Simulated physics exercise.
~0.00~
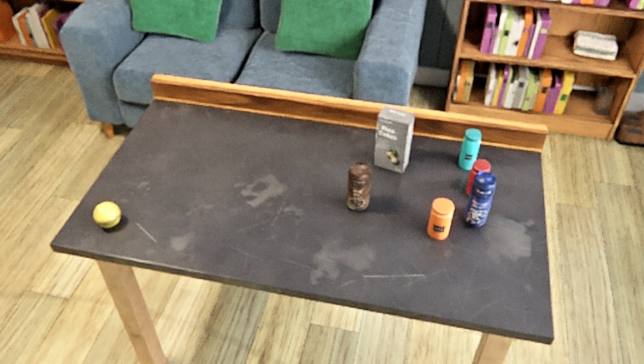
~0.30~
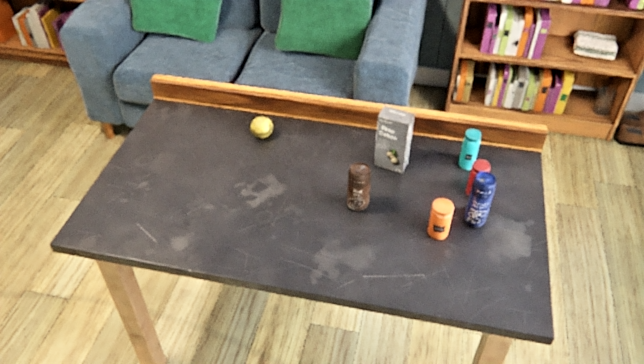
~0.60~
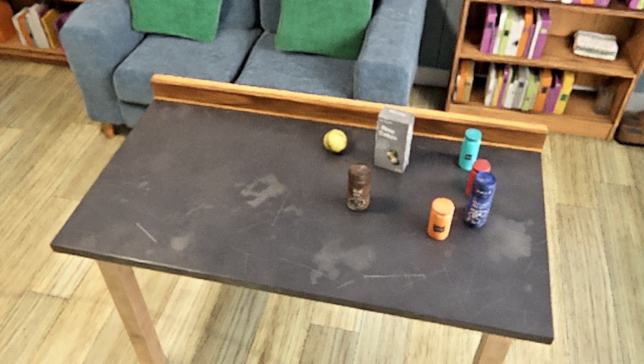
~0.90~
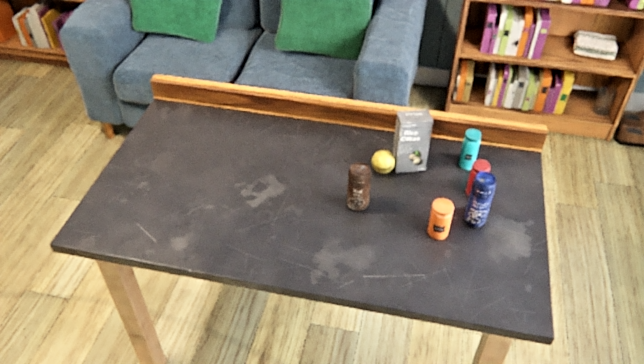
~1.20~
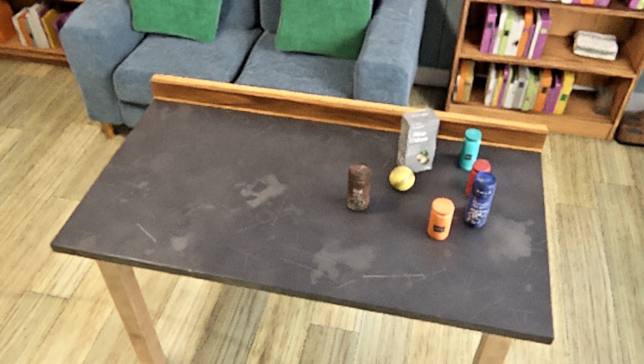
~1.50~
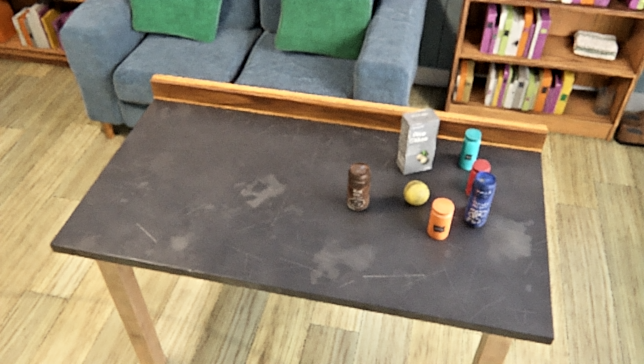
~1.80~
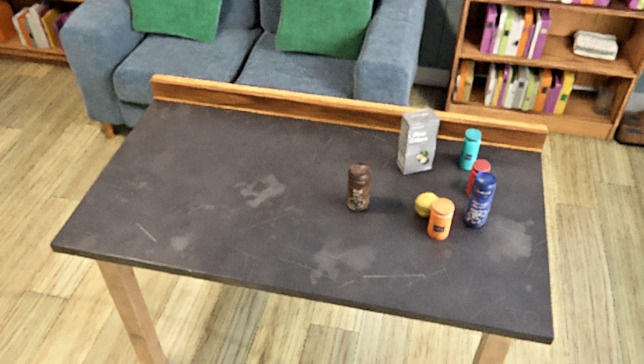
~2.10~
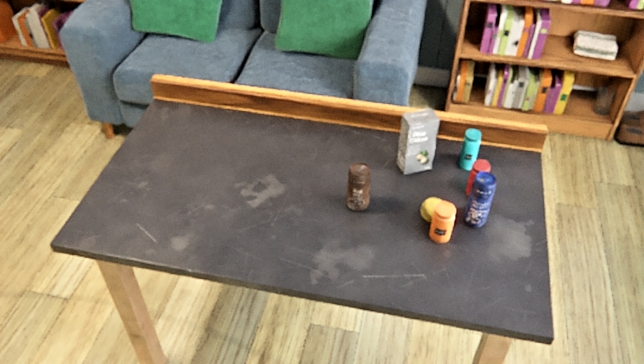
A dark, scuffed table with a raised wooden strip along its far edge stands before a blue sofa with green cushions, seen from above at a fixed angle. A yellow ball sits at the left, while a brown can, a grey packet and orange, blue, red and turquoise containers stand toward the right. The ball travels to the far strip, then heads right along a line angling back from it. It meets the grey packet, which shifts slightly right but stays upright. The ball rolls on toward the viewer, slowing, and ends beside the orange shaker, partly hidden behind it.
